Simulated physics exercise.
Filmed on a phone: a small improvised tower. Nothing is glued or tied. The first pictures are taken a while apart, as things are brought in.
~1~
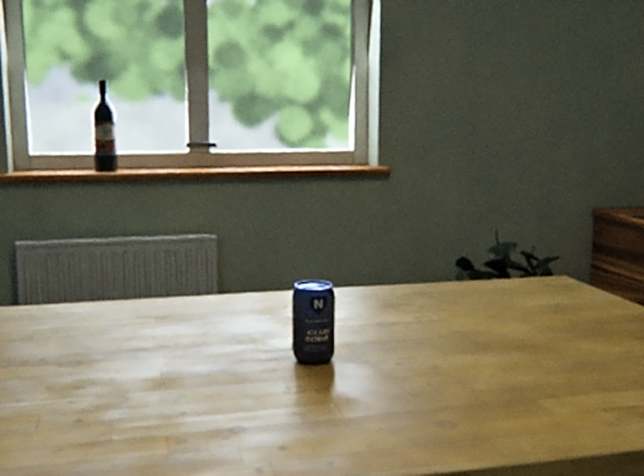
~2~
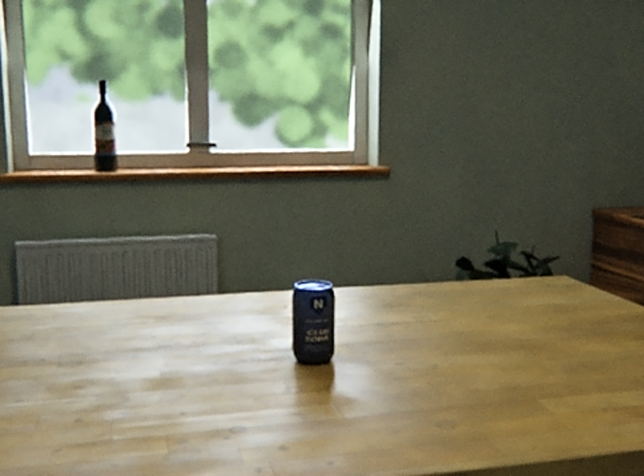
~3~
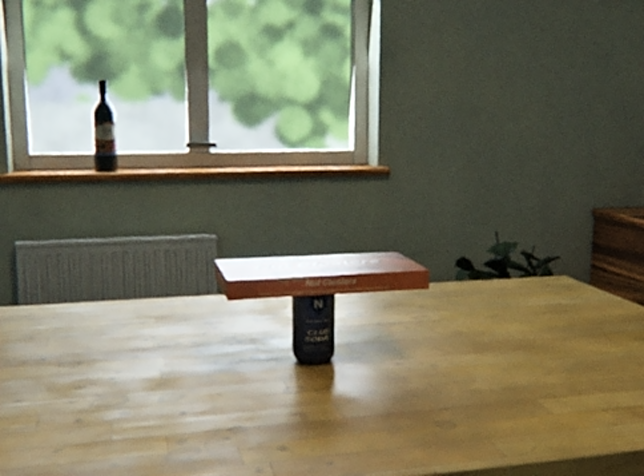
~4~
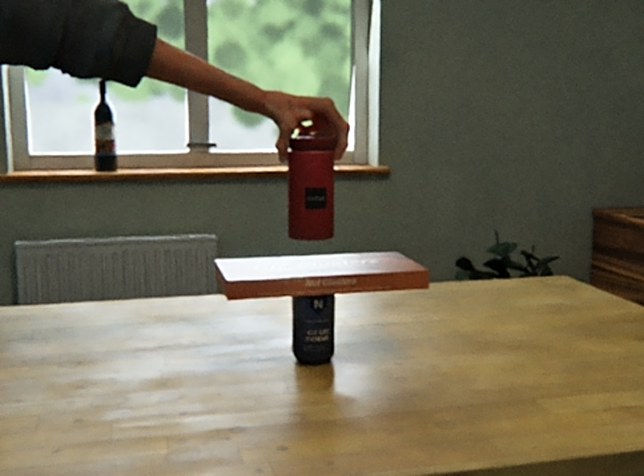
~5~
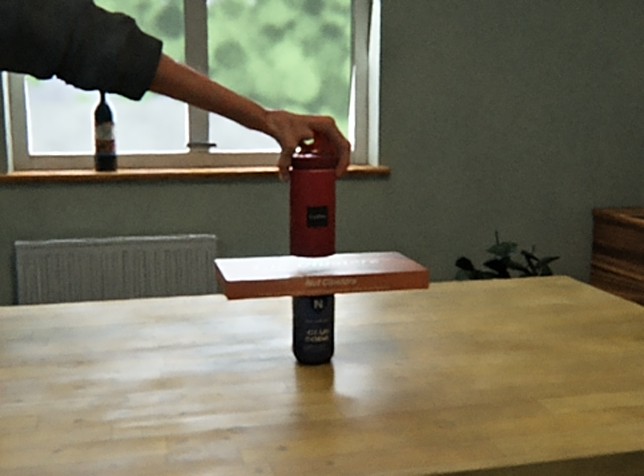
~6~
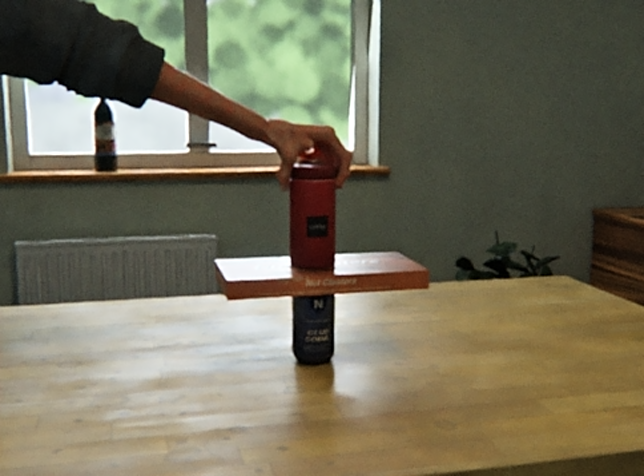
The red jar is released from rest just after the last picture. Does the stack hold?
The stack keeps its balance.
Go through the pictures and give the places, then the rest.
The last thing is not in view yet; blue can (314, 323), in the first picture.
The last thing is not in view yet; blue can (314, 323), in the second picture.
The last thing is not in view yet; blue can (314, 323), in the third picture.
On its way; red jar (311, 188); blue can (314, 323), in the fourth picture.
On its way; red jar (313, 206); blue can (314, 323), in the fifth picture.
Set down, still held; red jar (313, 216); blue can (314, 323), in the sixth picture.
Then, 0.80 s on from there, no change.
Then, 1.70 s on from there, red jar resting near (313, 216).
In the end, all 3 unmoved. At the end, from the last picture's camera, red jar near (313, 216). The stack holds.
